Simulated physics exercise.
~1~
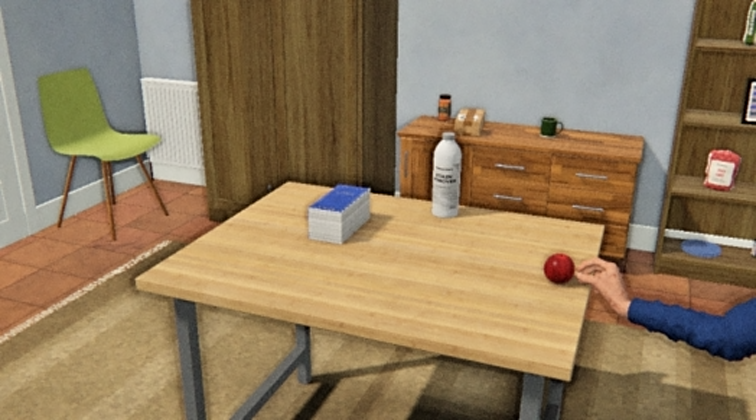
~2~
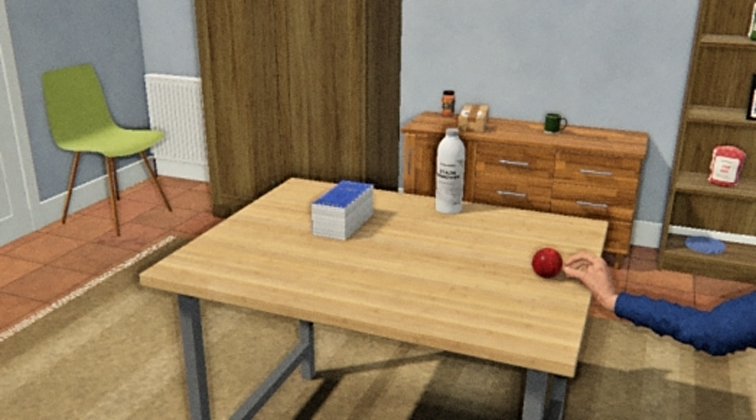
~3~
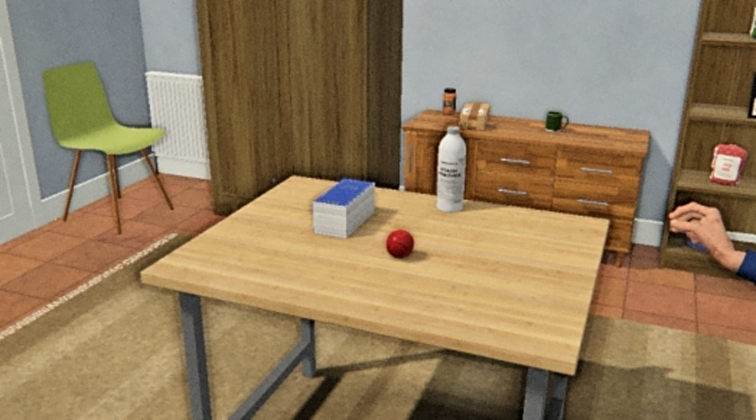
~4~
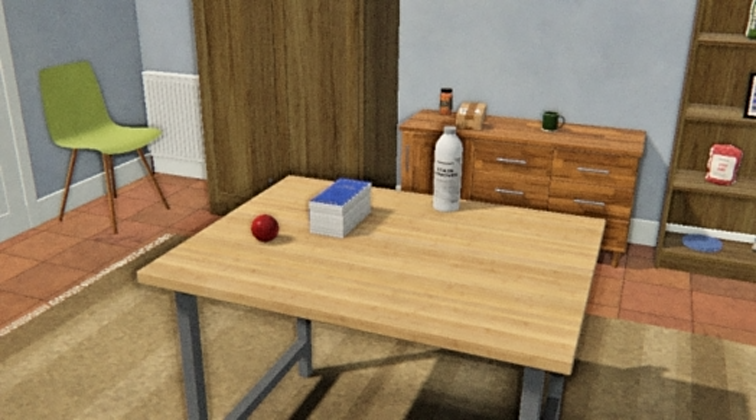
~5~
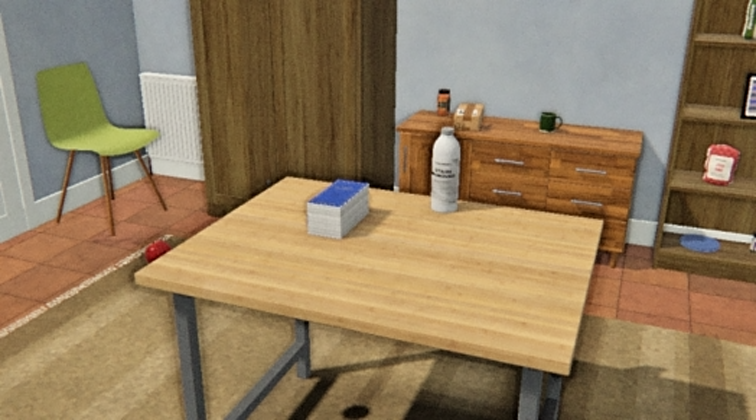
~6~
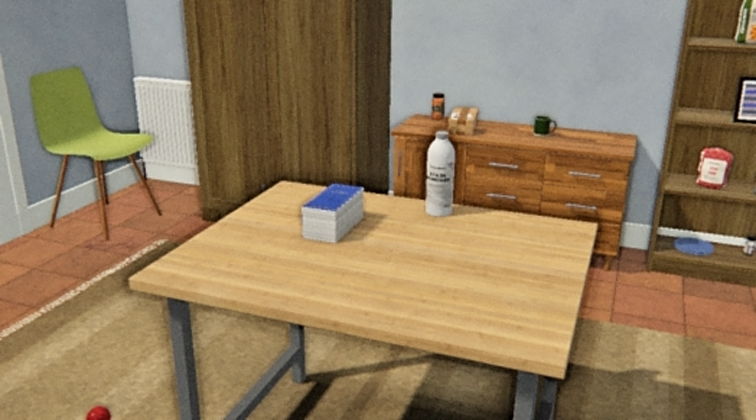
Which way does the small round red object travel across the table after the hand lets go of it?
It travels to the left, passing in front of the blue book and going off the left side of the table.
